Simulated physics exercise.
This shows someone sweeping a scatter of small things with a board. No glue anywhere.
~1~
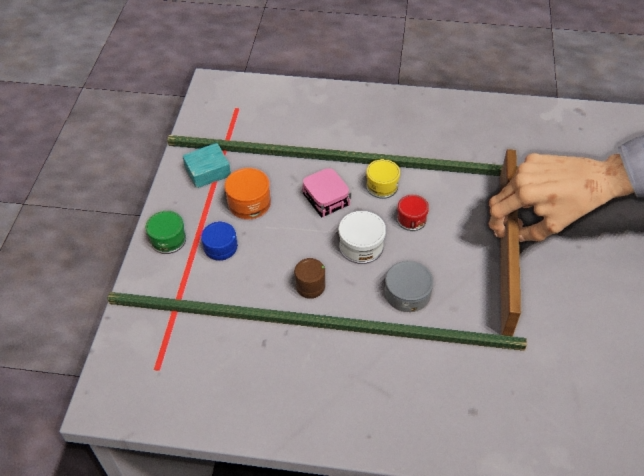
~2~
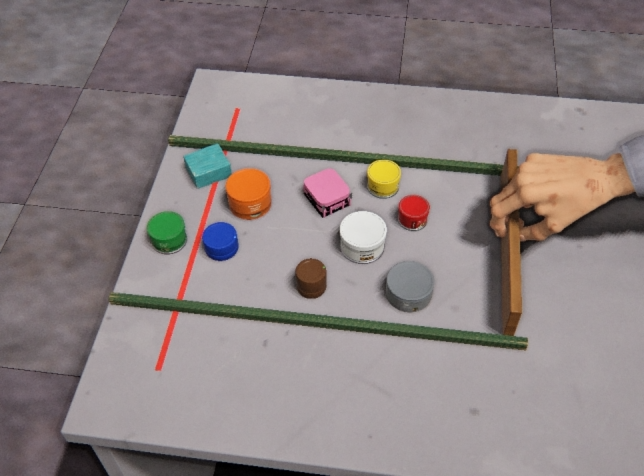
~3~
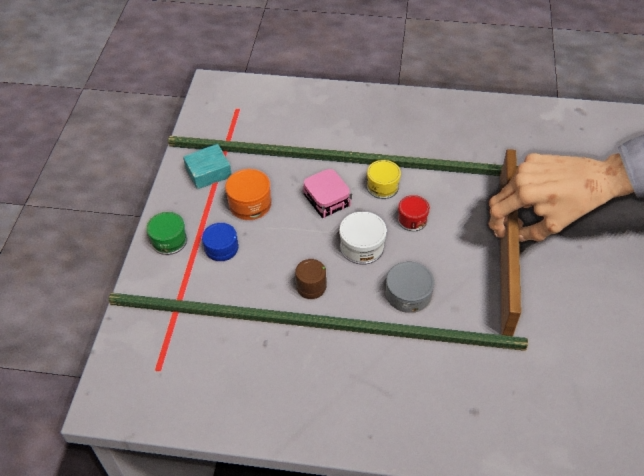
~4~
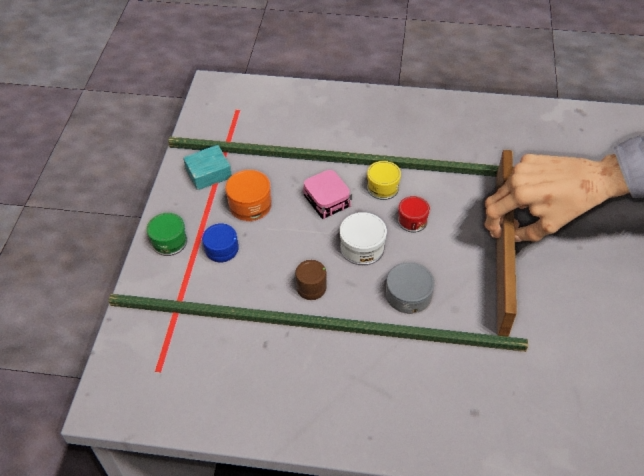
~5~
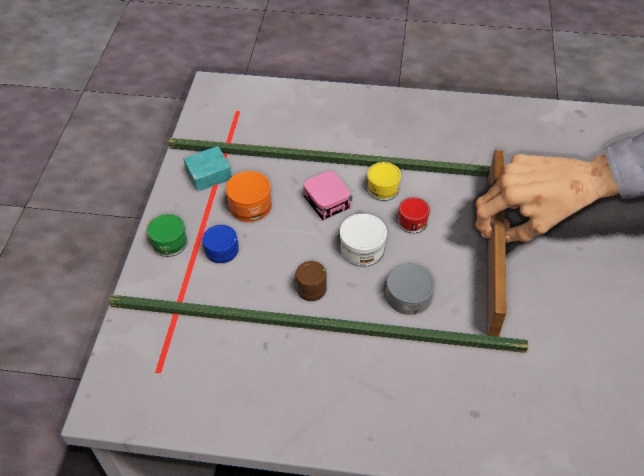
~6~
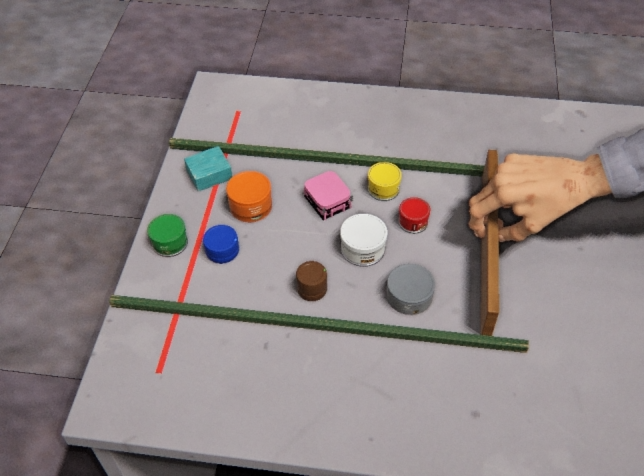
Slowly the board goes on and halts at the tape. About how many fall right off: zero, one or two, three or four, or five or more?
The number that fall off is one or two.
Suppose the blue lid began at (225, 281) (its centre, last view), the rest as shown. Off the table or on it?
Then it comes down.
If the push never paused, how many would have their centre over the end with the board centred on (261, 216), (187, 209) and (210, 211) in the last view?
The counts: 0, 5 and 1.
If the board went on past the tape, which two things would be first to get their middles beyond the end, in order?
The order is the green pot, the turquoise block.
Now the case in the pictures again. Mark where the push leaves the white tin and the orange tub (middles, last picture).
The white tin stops around (177, 226); the orange tub around (153, 200).
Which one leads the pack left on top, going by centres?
The turquoise block ends nearest.
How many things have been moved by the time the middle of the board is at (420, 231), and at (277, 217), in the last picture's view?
First 2, then 8.
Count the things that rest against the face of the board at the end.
4 of them.
Soon after, none off yet; green pot at rest near (168, 236); turquoise block at rest near (208, 168); blue lid at rest near (221, 244).
Then, none off yet; green pot moving near (162, 234); turquoise block moving near (202, 165); blue lid moved about its own width near (193, 246).
By the end, the number that fall off is one or two; fallen, green pot.
